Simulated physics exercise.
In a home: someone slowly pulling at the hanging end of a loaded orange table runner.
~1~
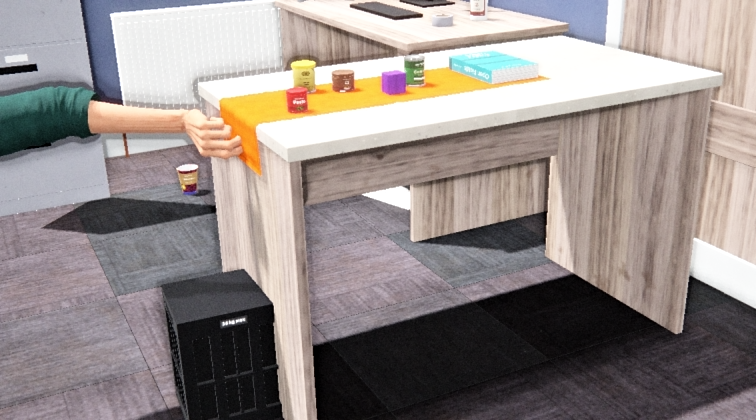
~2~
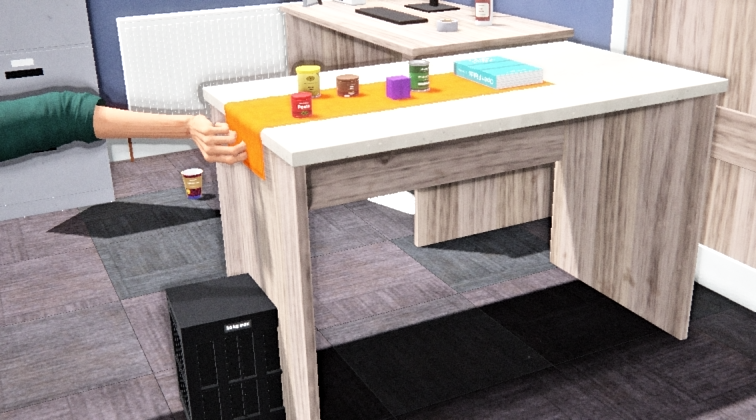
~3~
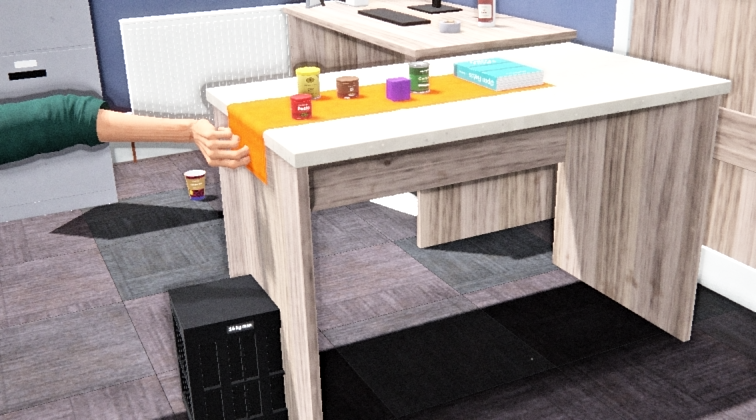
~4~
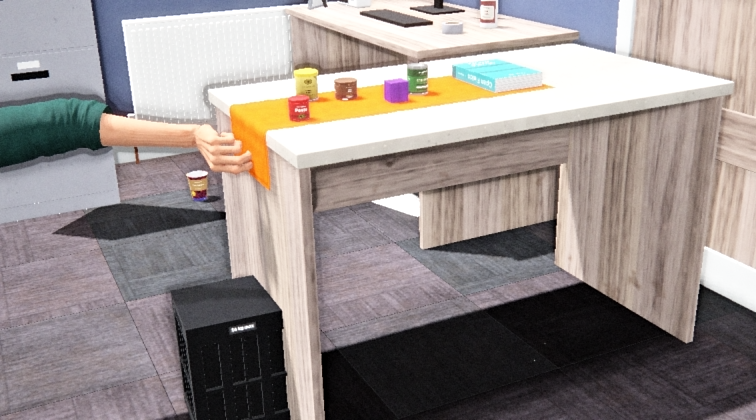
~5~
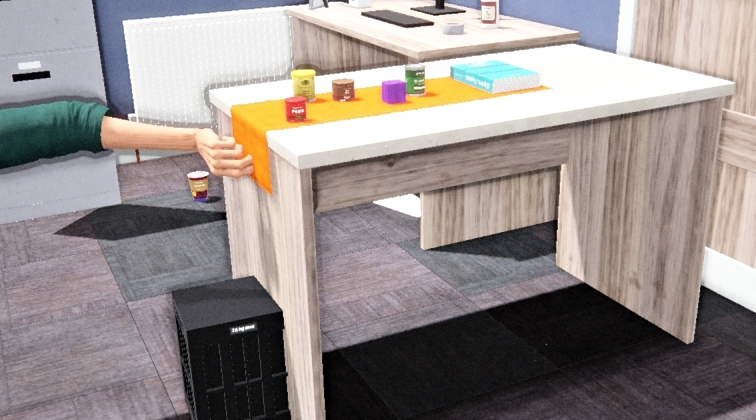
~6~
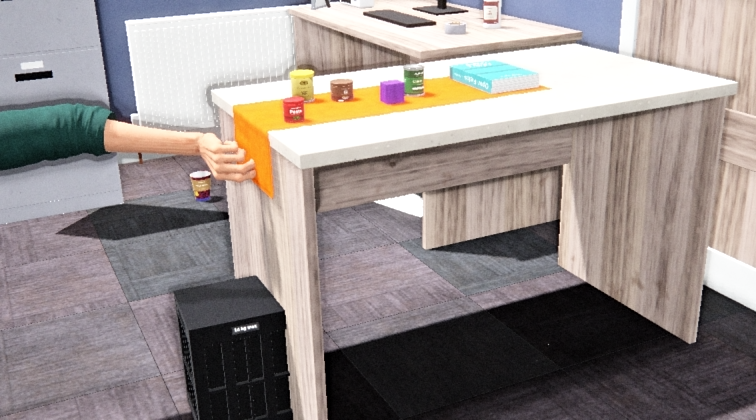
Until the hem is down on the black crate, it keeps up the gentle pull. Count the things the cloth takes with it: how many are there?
Fallen count: Three.
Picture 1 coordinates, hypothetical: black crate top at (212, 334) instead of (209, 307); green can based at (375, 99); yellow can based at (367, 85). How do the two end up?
The green can ends up off while the yellow can ends up off.
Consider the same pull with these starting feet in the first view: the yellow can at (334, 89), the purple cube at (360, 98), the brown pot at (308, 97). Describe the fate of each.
The yellow can goes over; the purple cube goes over; the brown pot goes over.
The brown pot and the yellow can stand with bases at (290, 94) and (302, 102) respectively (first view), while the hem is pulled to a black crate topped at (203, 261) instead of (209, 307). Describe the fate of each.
Brown pot is gone, yellow can is gone.
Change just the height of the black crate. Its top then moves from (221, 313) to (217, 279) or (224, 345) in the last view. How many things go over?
Counts: 2, 4.
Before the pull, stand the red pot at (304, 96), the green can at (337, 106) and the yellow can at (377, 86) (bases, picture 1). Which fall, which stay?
Record - red pot lost; green can lost; yellow can retained.
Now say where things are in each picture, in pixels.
The first frame shows hem (261, 176); red pot (296, 90); yellow can (303, 63); brown pot (343, 72); purple cube (394, 72); green can (414, 57); top of the crate (209, 307).
The second frame shows hem (265, 181); red pot (301, 94).
The third frame shows hem (267, 185); yellow can (308, 70).
The fourth frame shows hem (270, 190); brown pot (346, 80); top of the crate (218, 313).
The fifth frame shows hem (273, 195); purple cube (394, 81).
The sixth frame shows hem (273, 199); red pot (293, 99); yellow can (302, 73); brown pot (341, 81); purple cube (392, 82); green can (413, 66).
Soon after, hem near (256, 216); red pot gone.
Then, hem near (259, 271); red pot and yellow can gone.
Further on, hem on the crate; red pot, yellow can and brown pot gone.
At rest, hem on the crate; red pot, yellow can and brown pot gone. The count of fallen things is three.
